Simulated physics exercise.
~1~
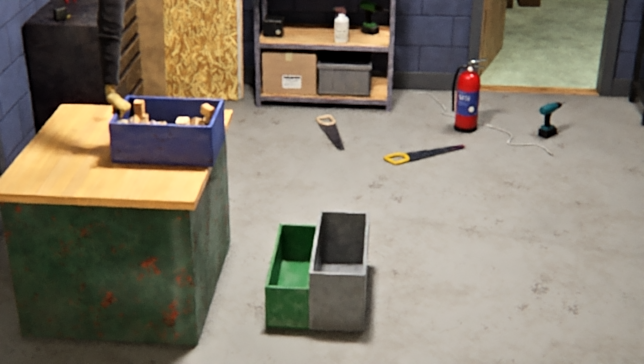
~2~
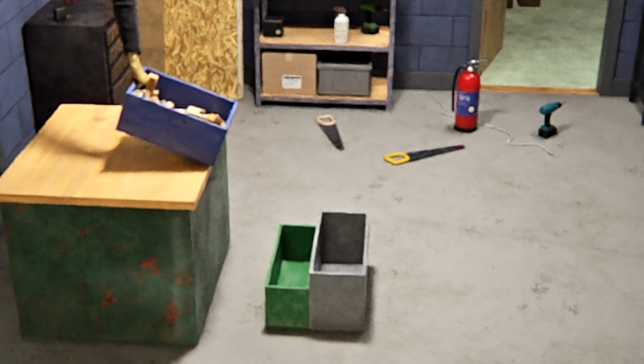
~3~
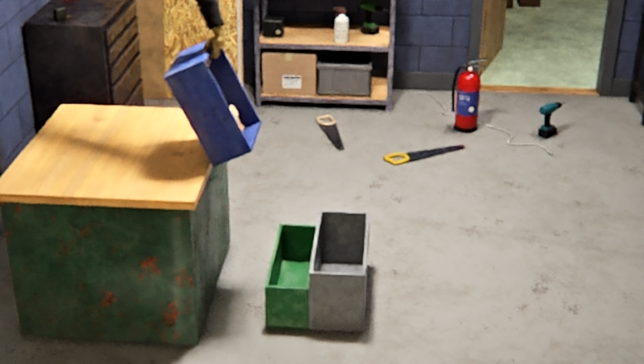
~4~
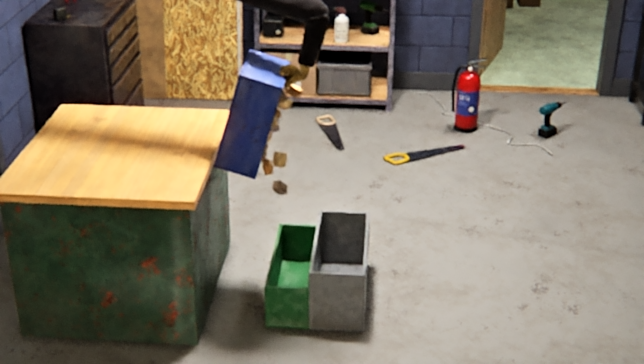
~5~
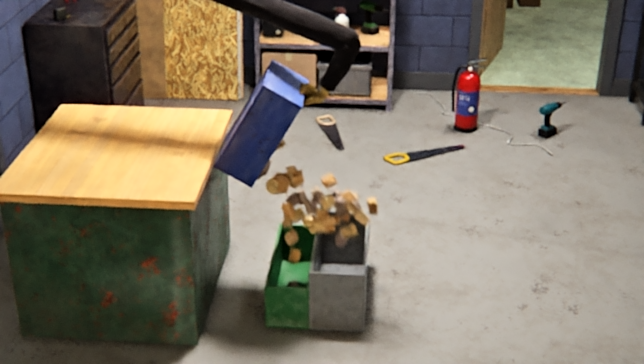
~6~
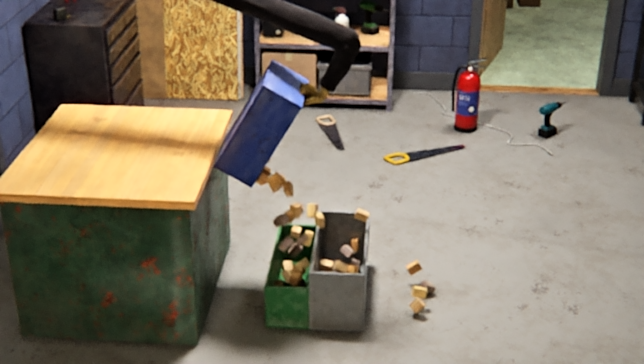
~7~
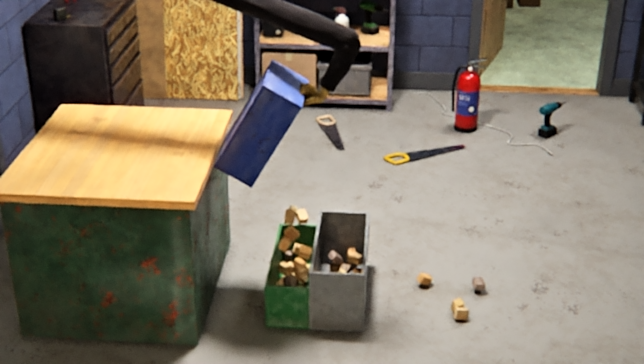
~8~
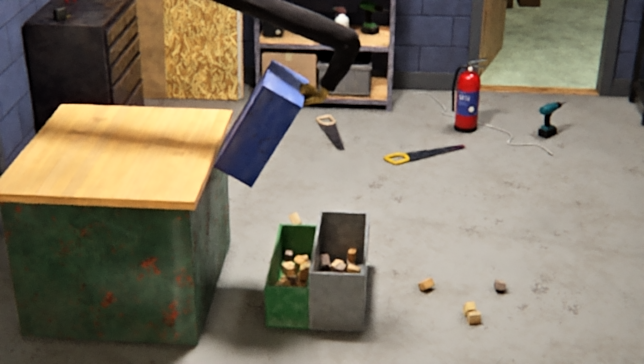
To begin with, a blue box full of timber offcuts sits on the wooden top of a green bench, gripped by a dark arm, with a green tub and a grey bin on the floor below. The arm lifts the box and tips it to the right over the bench's edge. As it turns past upright, a few offcuts drop out, then a thick cluster tumbles down towards both containers. Some pieces bounce beyond the grey bin. Finally the box hangs steeply tilted, with offcuts in both containers and a few scattered on the floor to the right.
